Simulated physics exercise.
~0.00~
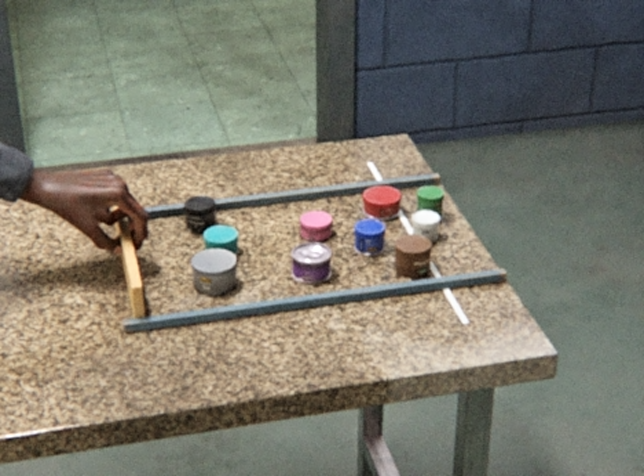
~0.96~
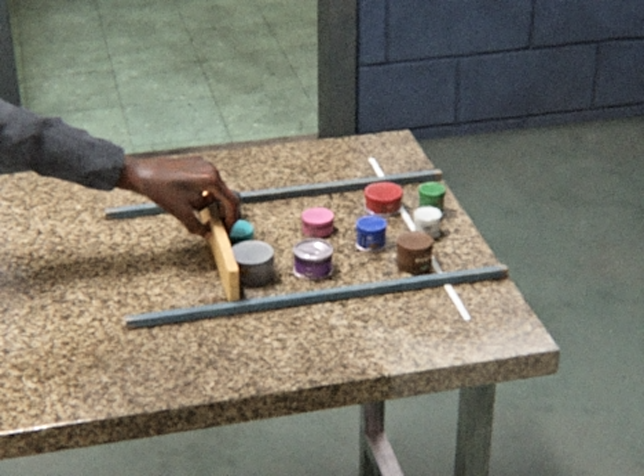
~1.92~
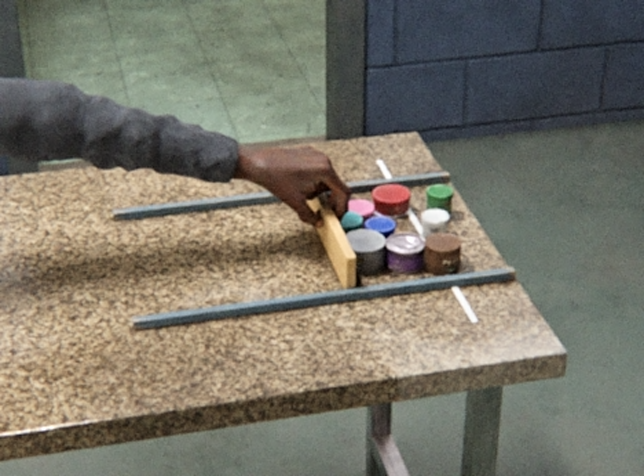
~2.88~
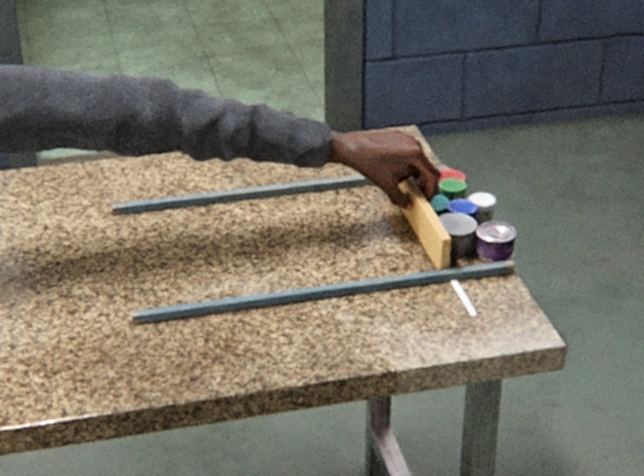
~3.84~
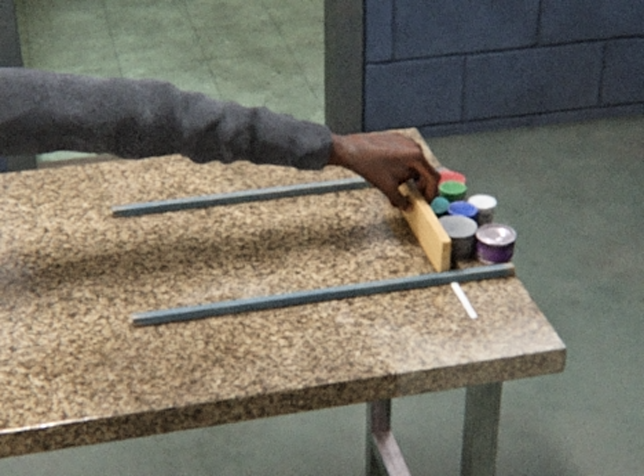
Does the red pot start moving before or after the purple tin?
The red pot starts moving after the purple tin. The purple tin is already being pushed to the right while the red pot is still in its place.
The video shows a hand pushing an upright wooden board to the right between two rails on a speckled table, gathering small colourful tubs and tins. The board stops near the right end with the containers bunched ahead of it, and the brown tub has gone off the table.
